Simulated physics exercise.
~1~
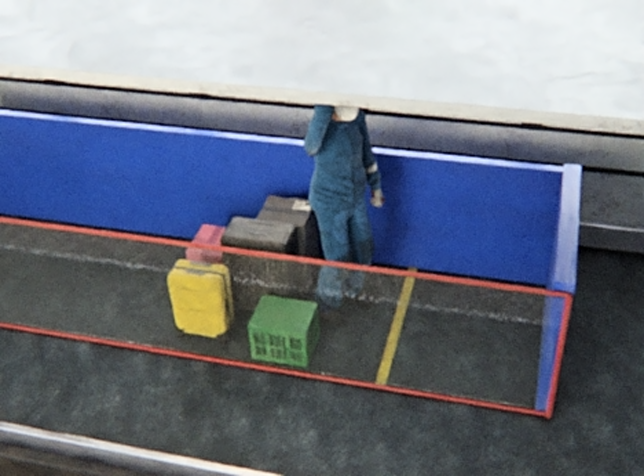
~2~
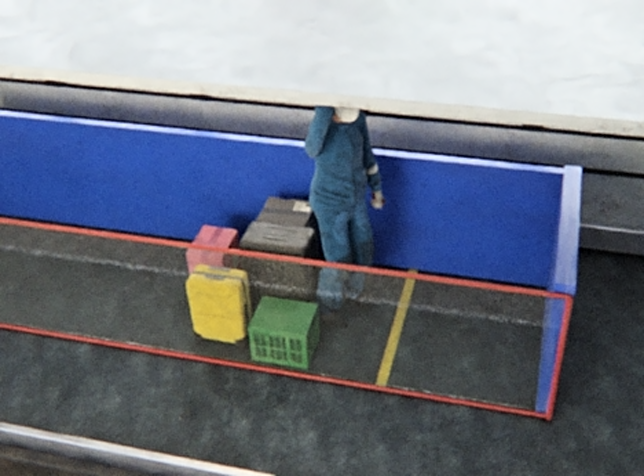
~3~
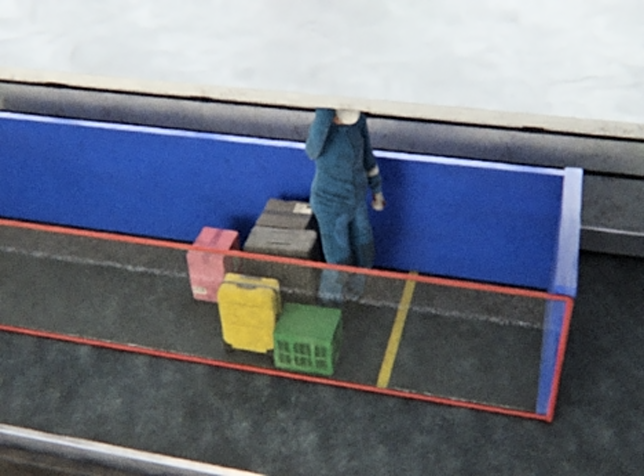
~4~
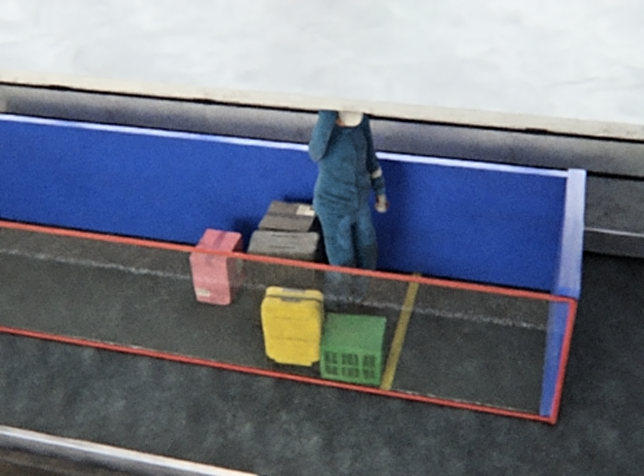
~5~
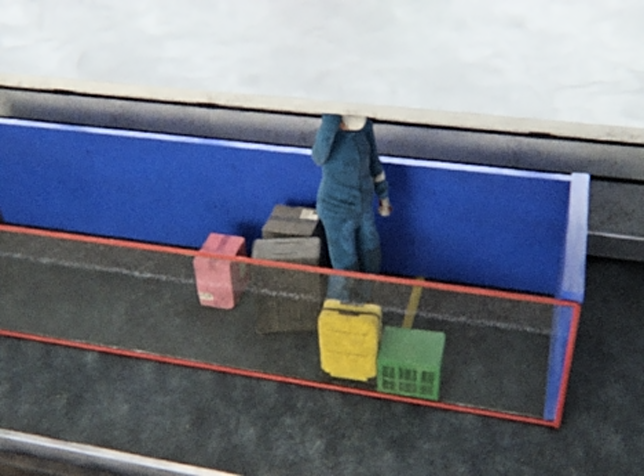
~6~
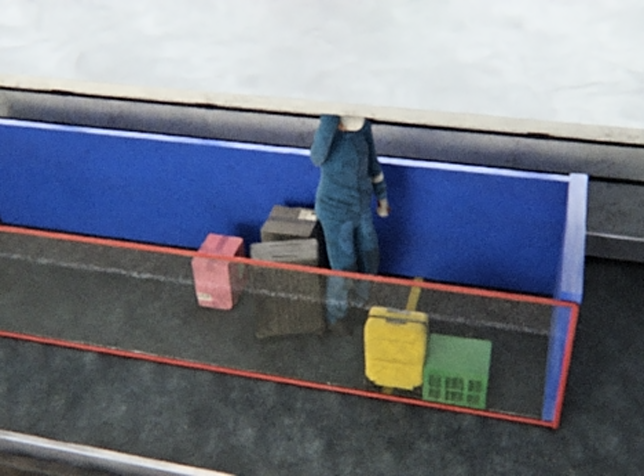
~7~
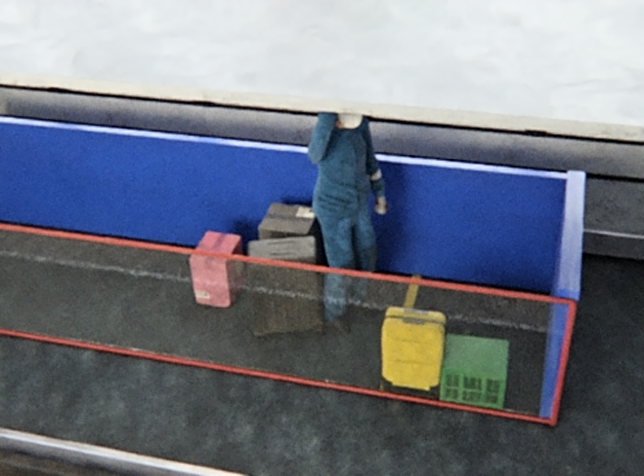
At the start, a small yellow suitcase and a green crate sit in a long bay with a blue back wall and a red-edged clear front, left of a yellow line, while a person in blue stands behind with one arm raised. The yellow case rolls right toward the crate, and a dark case shifts slightly right near the grey bag. Then the case and crate travel right together, the crate leading across the line. The yellow case follows it over, still upright. Both slow near the right end, beyond the line, while the pink pack, dark case and grey bag remain left of it.
